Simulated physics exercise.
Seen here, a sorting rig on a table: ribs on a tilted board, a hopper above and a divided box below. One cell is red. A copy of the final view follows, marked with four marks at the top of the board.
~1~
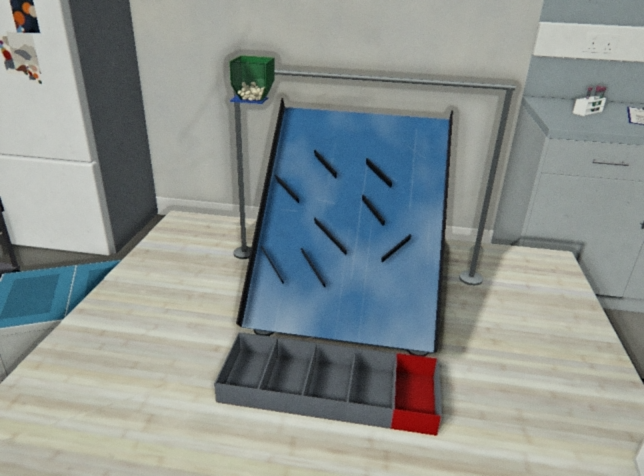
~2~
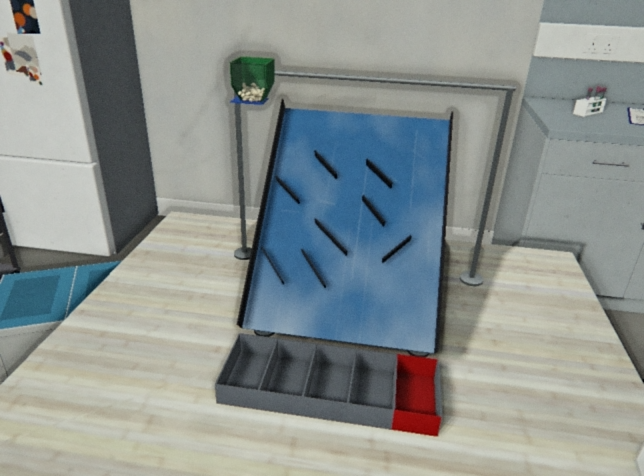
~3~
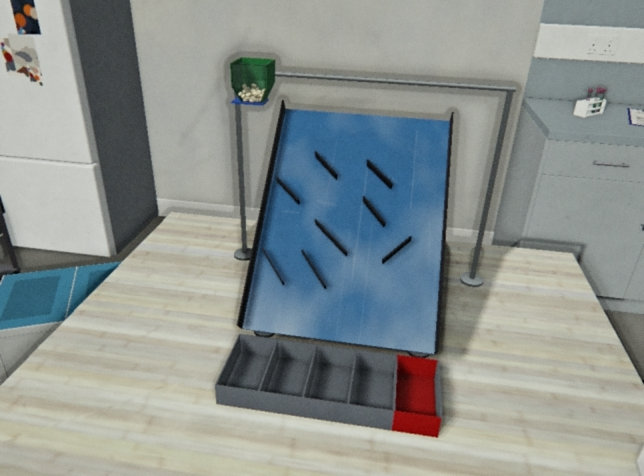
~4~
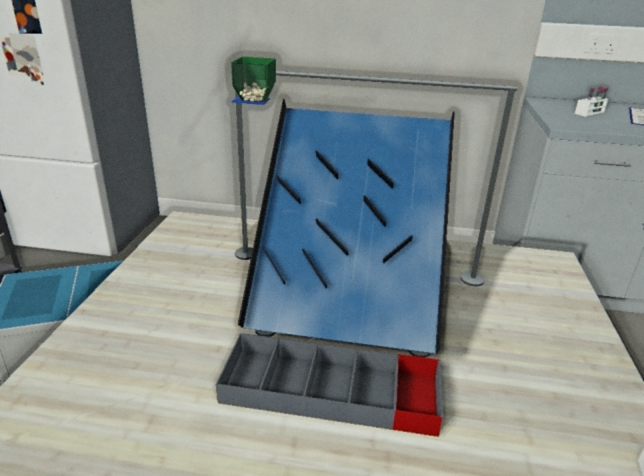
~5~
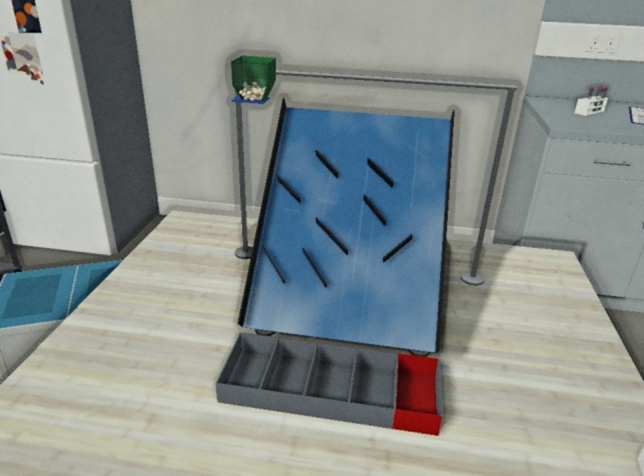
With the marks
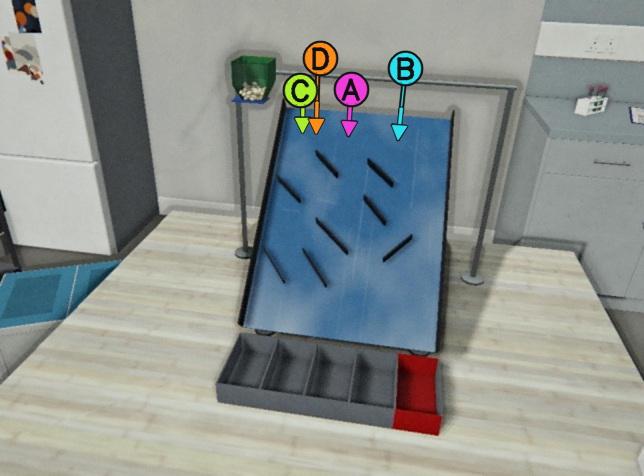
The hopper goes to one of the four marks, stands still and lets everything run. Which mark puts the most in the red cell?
Mark B.
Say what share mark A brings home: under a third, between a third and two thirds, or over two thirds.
It is under a third.
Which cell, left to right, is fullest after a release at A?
It is the fourth one.
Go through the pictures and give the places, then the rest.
In the first frame, hopper at (252, 92), white beans, door shut.
In the second frame, ribs (315, 151) to (336, 174), (367, 159) to (392, 183), (276, 176) to (298, 199).
In the third frame, ribs (363, 196) to (385, 223), (315, 219) to (346, 252), (383, 260) to (411, 236).
In the fourth frame, ribs (263, 247) to (283, 281), (303, 249) to (326, 285).
In the fifth frame, red cell at (417, 421), number 5 of 5 from the left.
On the marked copy, mark A meets the board at (348, 130); mark B meets the board at (398, 134); mark C meets the board at (302, 127); mark D meets the board at (316, 128).
If A is chosen, a small part in the red cell, most in other cells, a small part held on the board.
If B is chosen, about a third in the red cell, about half in other cells, a small part held on the board.
If C is chosen, a stray few in the red cell, most in other cells, about a quarter held on the board.
If D is chosen, a small part in the red cell, most in other cells, a small part held on the board.
